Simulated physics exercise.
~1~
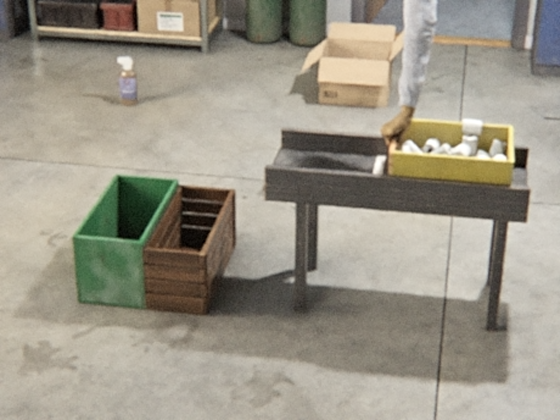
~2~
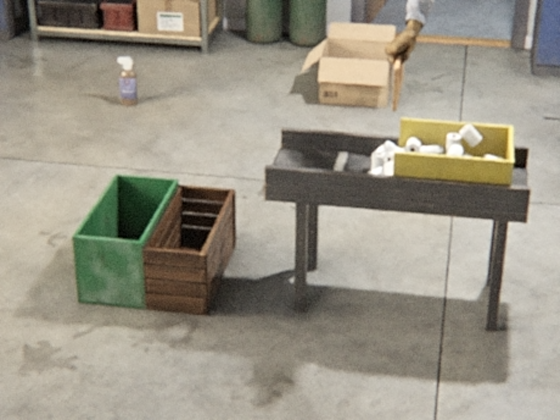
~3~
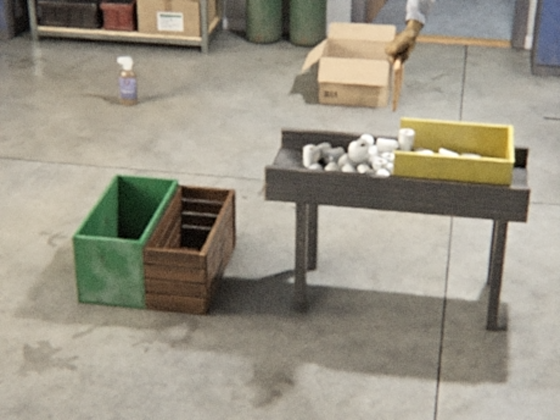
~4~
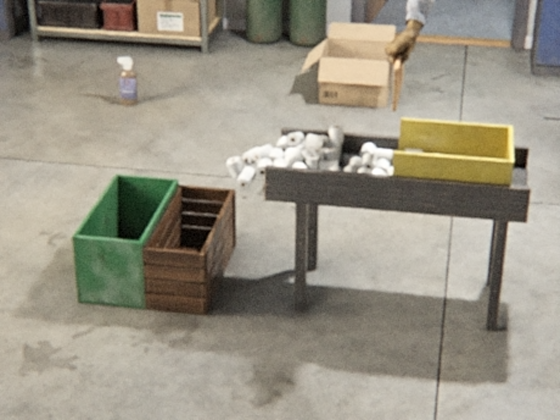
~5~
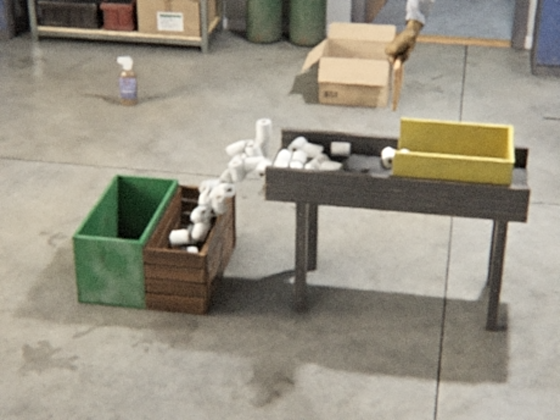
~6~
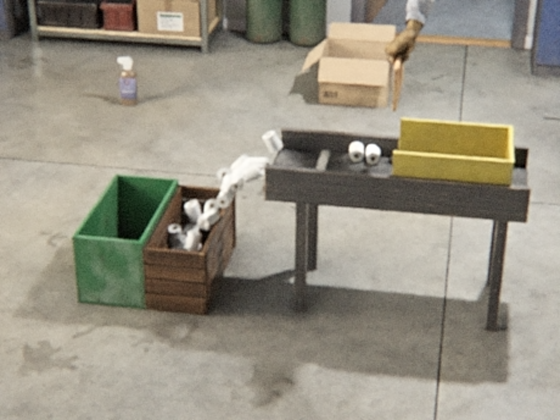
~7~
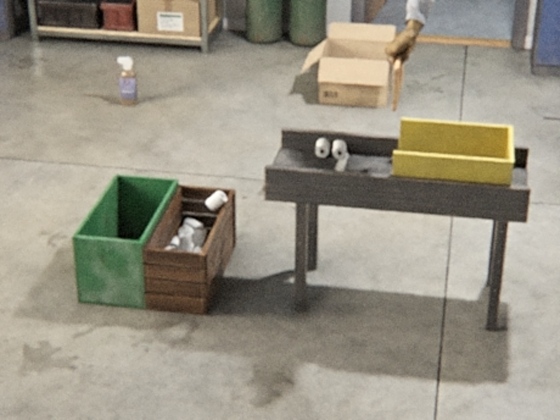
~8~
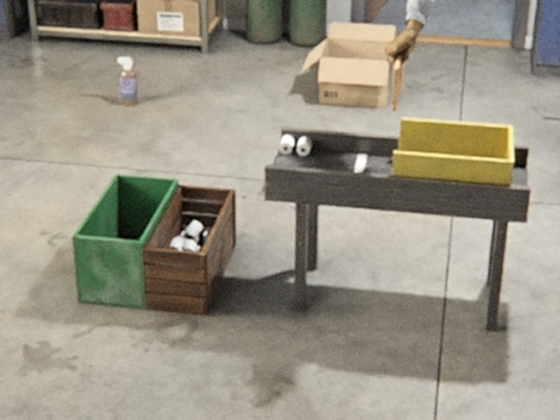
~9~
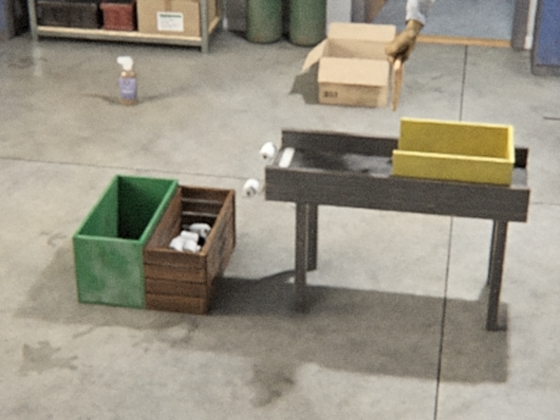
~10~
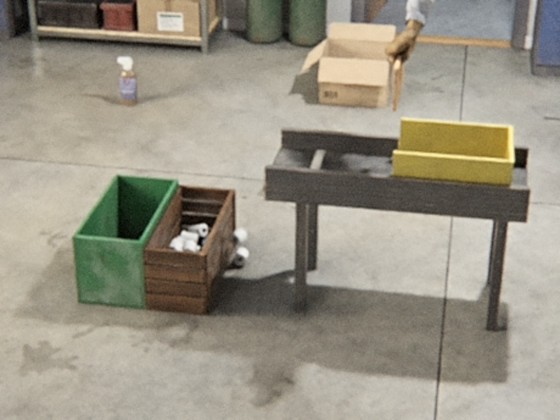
A gloved hand opens the yellow pen, and white rolls ride left, most landing in the wooden bin.
